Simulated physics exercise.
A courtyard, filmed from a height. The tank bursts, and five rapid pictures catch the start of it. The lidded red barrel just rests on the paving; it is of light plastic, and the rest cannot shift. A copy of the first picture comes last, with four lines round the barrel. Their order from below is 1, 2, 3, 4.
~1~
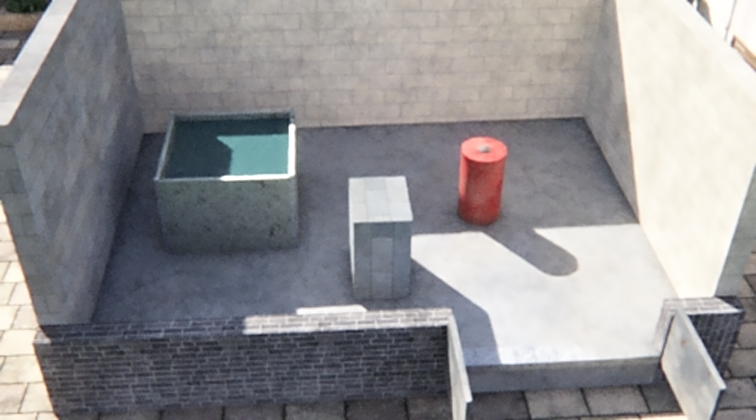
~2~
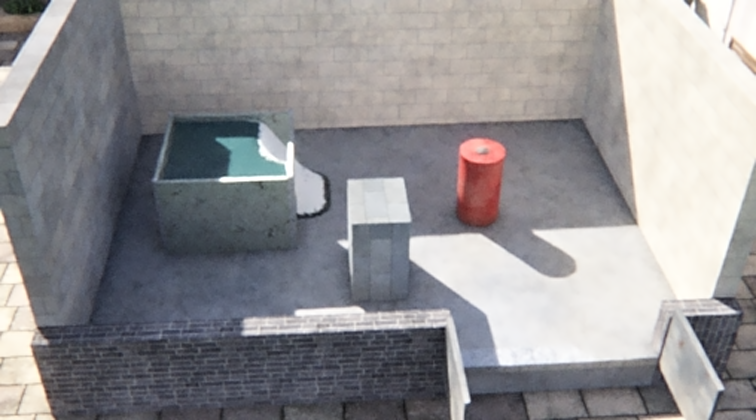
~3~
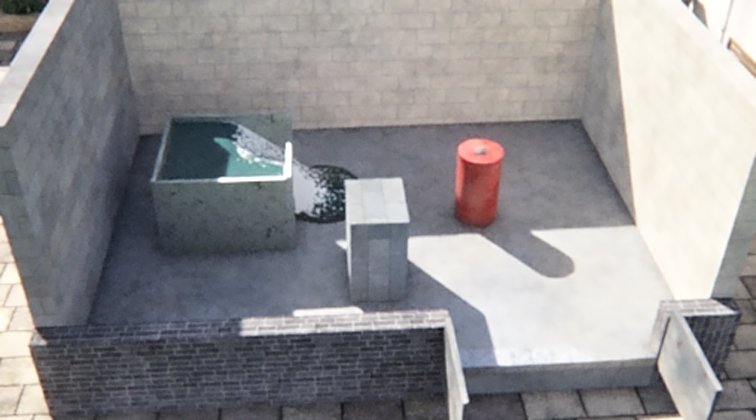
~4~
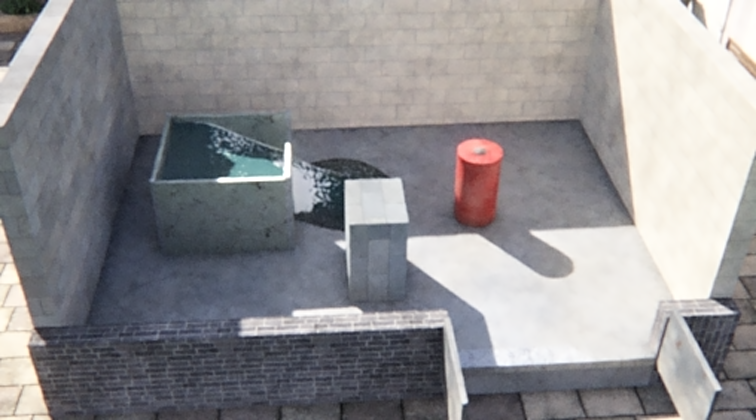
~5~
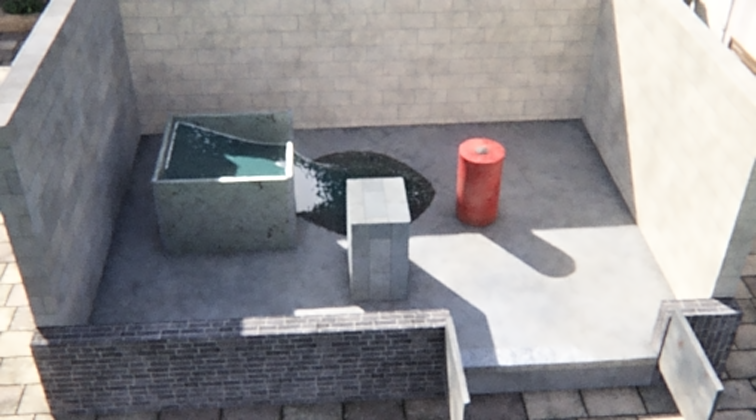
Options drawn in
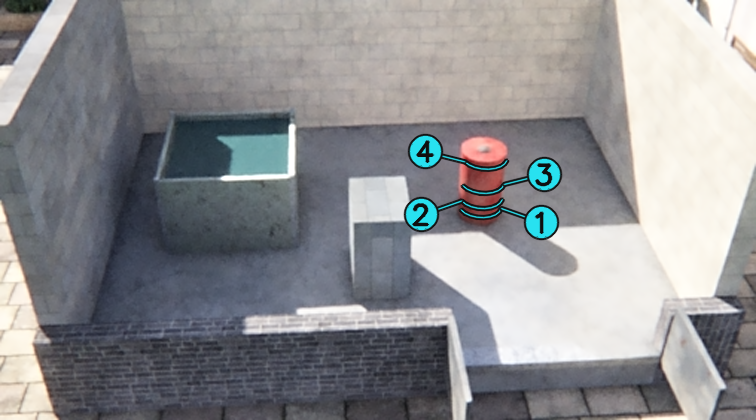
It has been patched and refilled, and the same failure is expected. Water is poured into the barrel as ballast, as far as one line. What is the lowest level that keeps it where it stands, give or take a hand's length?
That is mark 3.
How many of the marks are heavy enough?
Two.
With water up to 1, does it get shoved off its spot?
Yes.
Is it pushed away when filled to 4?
No, not at all.
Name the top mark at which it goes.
2 it is.
On the marked copy, 1 at (483, 217); 2 at (484, 208); 3 at (486, 193); 4 at (488, 169); from the bottom up 1, 2, 3, 4.
With 1, it is pushed about 3 times its own width away.
With 2, it is pushed about half its own width away.
With 3, it does not move.
With 4, it does not move.
